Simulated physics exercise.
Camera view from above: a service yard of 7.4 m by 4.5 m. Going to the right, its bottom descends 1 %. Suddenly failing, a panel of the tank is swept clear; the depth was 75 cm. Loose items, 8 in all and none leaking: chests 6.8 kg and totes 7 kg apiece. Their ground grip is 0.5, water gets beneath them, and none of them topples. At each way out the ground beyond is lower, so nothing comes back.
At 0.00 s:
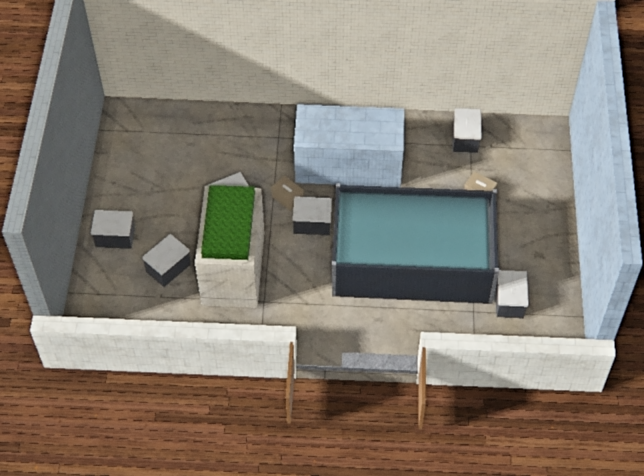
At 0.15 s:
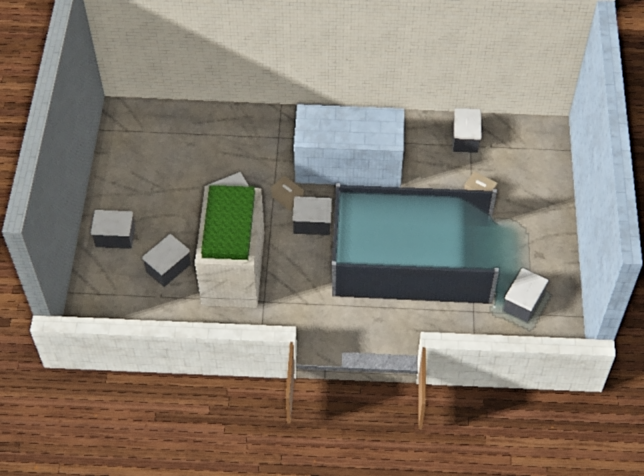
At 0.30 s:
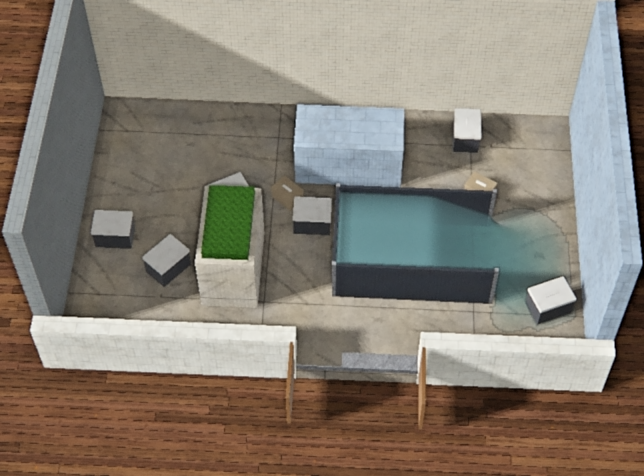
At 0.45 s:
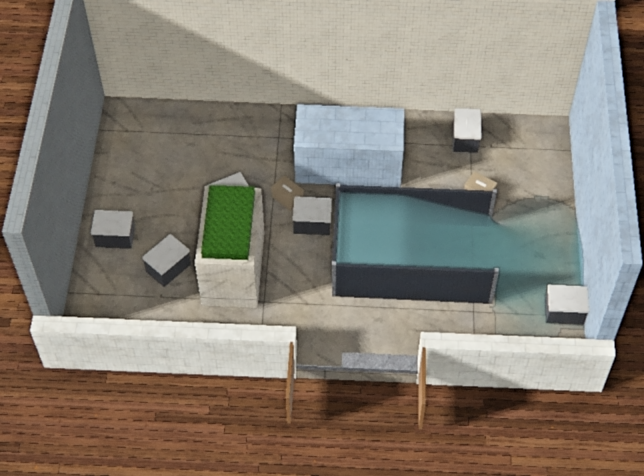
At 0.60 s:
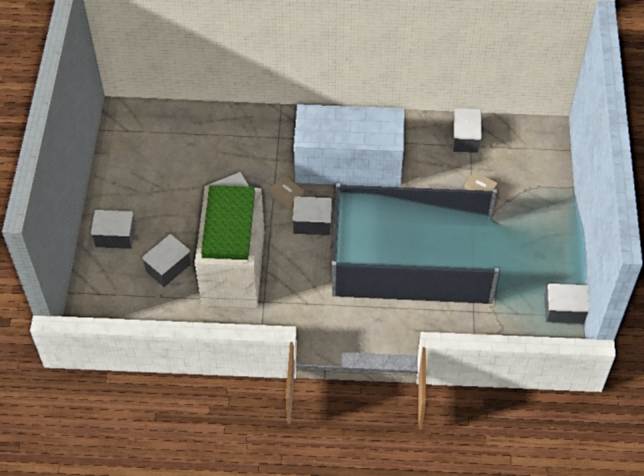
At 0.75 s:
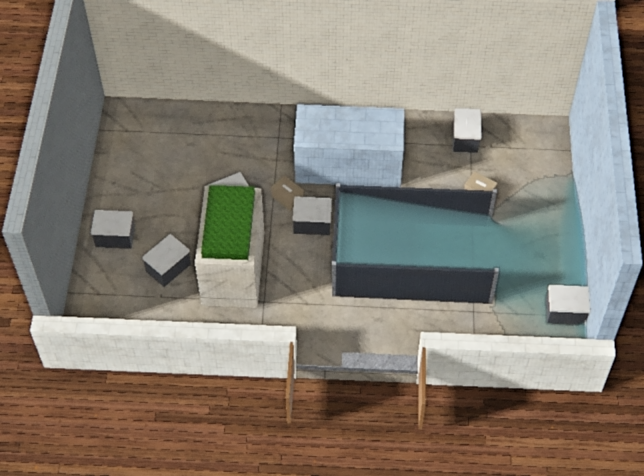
Water pours from the tank's open right end and pushes a gray box toward the right wall.
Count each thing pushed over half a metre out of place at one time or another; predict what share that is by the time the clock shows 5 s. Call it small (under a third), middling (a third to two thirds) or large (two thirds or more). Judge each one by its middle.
Small, under a third.
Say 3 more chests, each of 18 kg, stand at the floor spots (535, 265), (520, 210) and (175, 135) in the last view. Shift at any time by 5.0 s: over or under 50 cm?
Taking them one by one: It goes beyond, then it goes beyond, then it stays within.
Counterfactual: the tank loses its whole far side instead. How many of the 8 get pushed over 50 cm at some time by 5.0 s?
Count: 6.
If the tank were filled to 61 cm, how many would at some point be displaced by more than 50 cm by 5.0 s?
The answer would then be 2.
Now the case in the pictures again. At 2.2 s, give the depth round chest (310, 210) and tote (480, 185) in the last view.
0 and 0 cm.
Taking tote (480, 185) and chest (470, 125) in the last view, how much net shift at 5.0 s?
Taking them in turn, I get 10 cm for the first and 140 cm for the second.
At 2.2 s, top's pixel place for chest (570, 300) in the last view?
It would be close to (425, 300) by then.
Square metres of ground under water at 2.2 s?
My estimate is roughly 12.0 m2.
After 1.1 s 1 of 8 are over 50 cm from their spots; 1 afloat.
After 2.2 s 1 of 8 are over 50 cm from their spots; 1 afloat.
After 3.5 s 2 of 8 are over 50 cm from their spots; 1 afloat.
After 5.0 s 2 of 8 are over 50 cm from their spots, and 2 have been at some point; 3 afloat.
